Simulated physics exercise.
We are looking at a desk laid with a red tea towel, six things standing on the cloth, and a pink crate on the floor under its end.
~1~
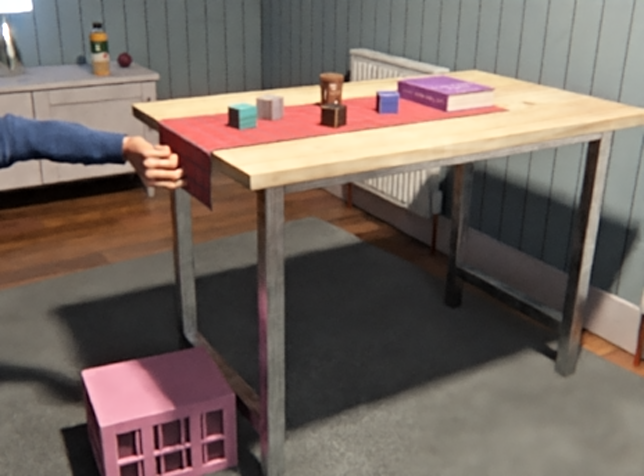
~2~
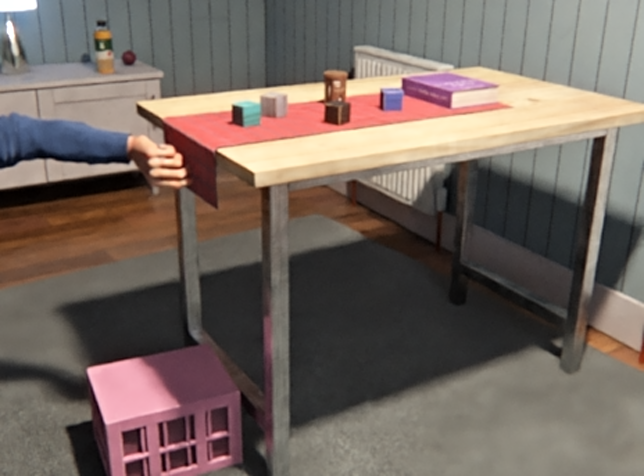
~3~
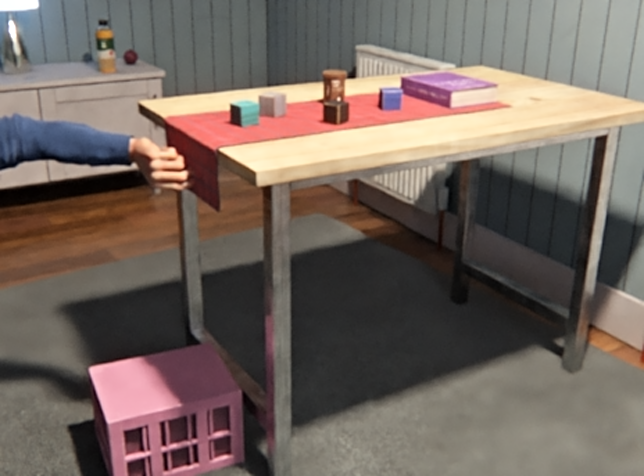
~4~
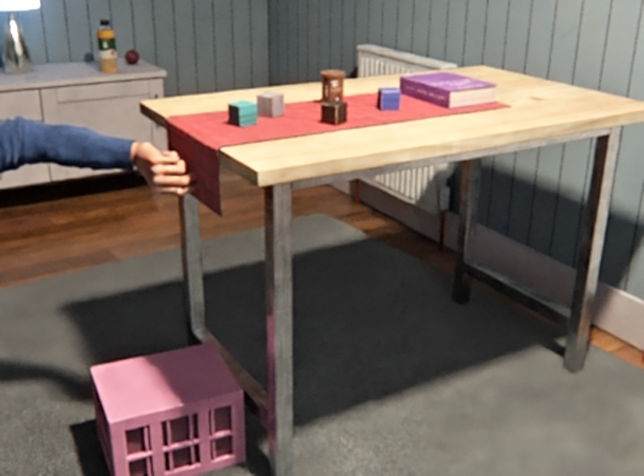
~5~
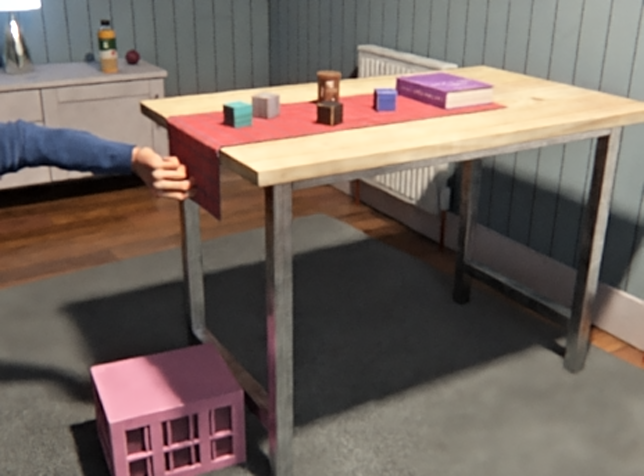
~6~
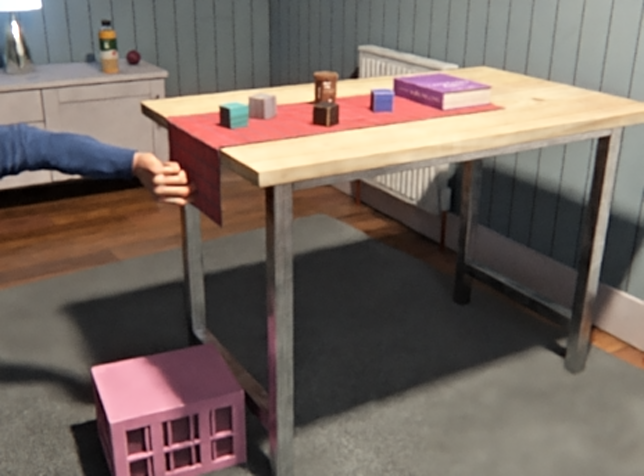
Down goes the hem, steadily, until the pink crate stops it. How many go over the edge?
Over the edge go four.
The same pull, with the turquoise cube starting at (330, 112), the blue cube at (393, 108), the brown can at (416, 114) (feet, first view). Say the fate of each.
The turquoise cube falls; the blue cube remains up; the brown can remains up.
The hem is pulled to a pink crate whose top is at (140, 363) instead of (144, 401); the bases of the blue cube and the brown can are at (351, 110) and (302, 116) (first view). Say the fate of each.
The blue cube remains up, the brown can goes over.
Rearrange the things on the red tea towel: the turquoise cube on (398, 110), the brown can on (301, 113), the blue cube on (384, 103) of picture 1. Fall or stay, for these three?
The turquoise cube remains up; the brown can drops off; the blue cube does not fall.
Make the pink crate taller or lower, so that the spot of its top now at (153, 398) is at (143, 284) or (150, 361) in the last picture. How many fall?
The count: 1 and 3.
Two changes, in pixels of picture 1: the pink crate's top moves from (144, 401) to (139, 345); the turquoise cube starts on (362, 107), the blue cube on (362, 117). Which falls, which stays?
The turquoise cube keeps its place on top, the blue cube stays on.
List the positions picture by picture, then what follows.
The first frame shows hem (212, 211); turquoise cube (242, 105); grey cube (270, 97); black cube (334, 105); brown can (332, 76); blue cube (388, 92); top of the crate (144, 401).
The second frame shows hem (218, 210); turquoise cube (246, 103).
The third frame shows hem (219, 212); grey cube (272, 94).
The fourth frame shows hem (222, 216); black cube (334, 102); top of the crate (152, 397).
The fifth frame shows hem (221, 222); brown can (329, 73).
The sixth frame shows hem (222, 228); turquoise cube (233, 104); grey cube (262, 95); black cube (326, 104); brown can (326, 74); blue cube (382, 91).
Early on, hem near (197, 323); turquoise cube, grey cube and black cube gone.
Midway, hem on the crate; turquoise cube, grey cube, black cube and brown can gone.
Finally, hem on the crate; turquoise cube, grey cube, black cube and brown can gone. The desk loses four.
